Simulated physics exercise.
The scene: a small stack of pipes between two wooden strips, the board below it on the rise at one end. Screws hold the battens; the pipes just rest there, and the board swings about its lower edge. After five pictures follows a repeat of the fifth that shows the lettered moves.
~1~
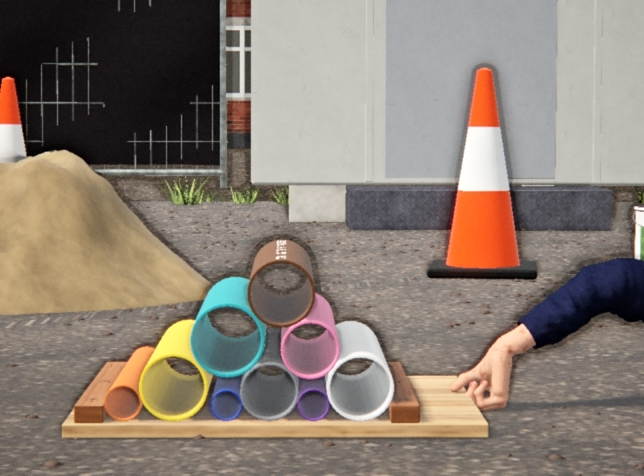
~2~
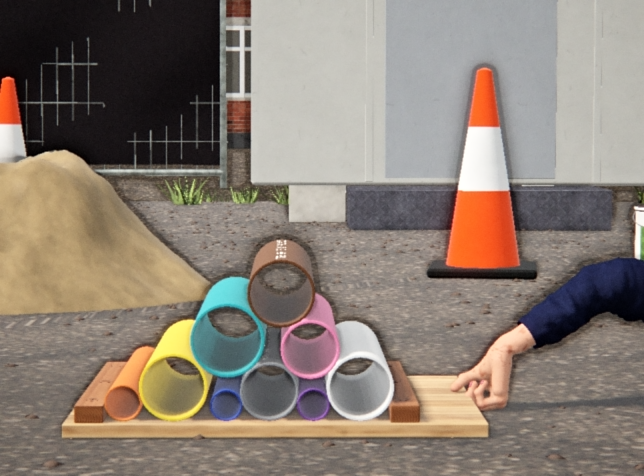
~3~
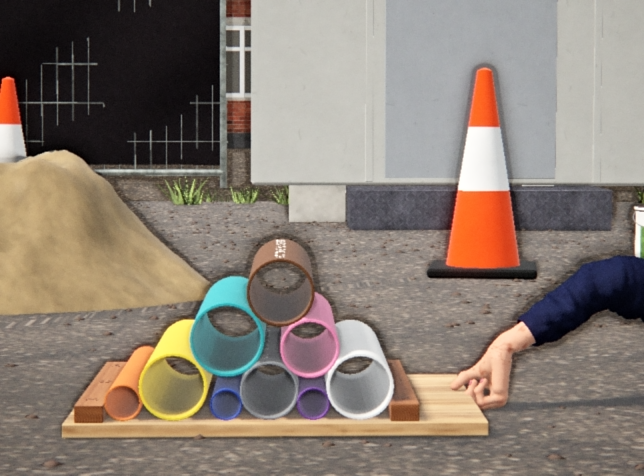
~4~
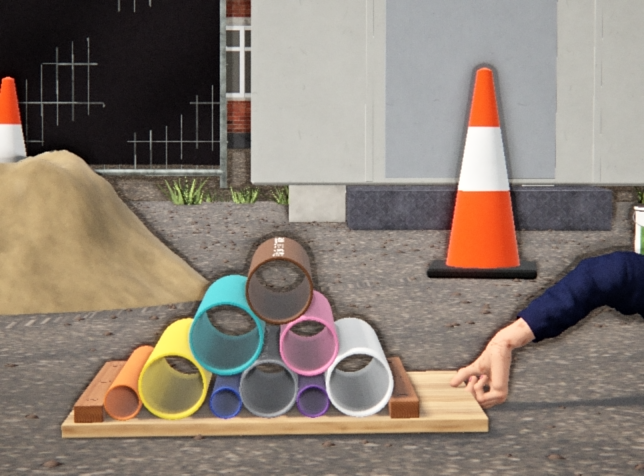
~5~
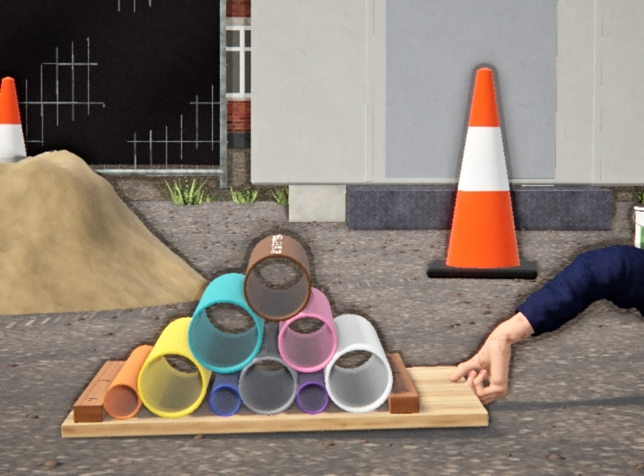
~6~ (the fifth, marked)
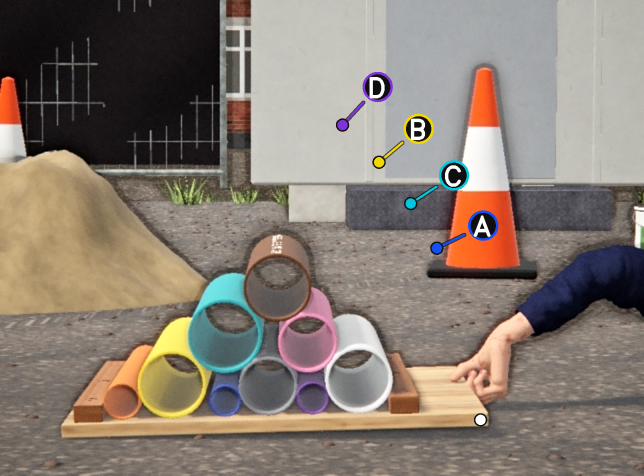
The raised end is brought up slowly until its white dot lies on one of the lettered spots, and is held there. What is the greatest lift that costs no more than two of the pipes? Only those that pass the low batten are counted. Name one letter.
Lift it to B and no more.
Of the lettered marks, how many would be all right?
Three of the four.
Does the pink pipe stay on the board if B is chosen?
Yes, with B.
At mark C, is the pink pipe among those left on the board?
Yes.
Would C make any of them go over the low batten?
No.
On the copy, A at (437, 248); B at (379, 162); C at (411, 204); D at (343, 125); the white dot at (480, 420).
On B. First, board at 21°.
Then, board at 40°.
Finally, board at 40°, none over the low batten.
By contrast, A none over the low batten; C none over the low batten; D three over the low batten (pink, turquoise, brown).
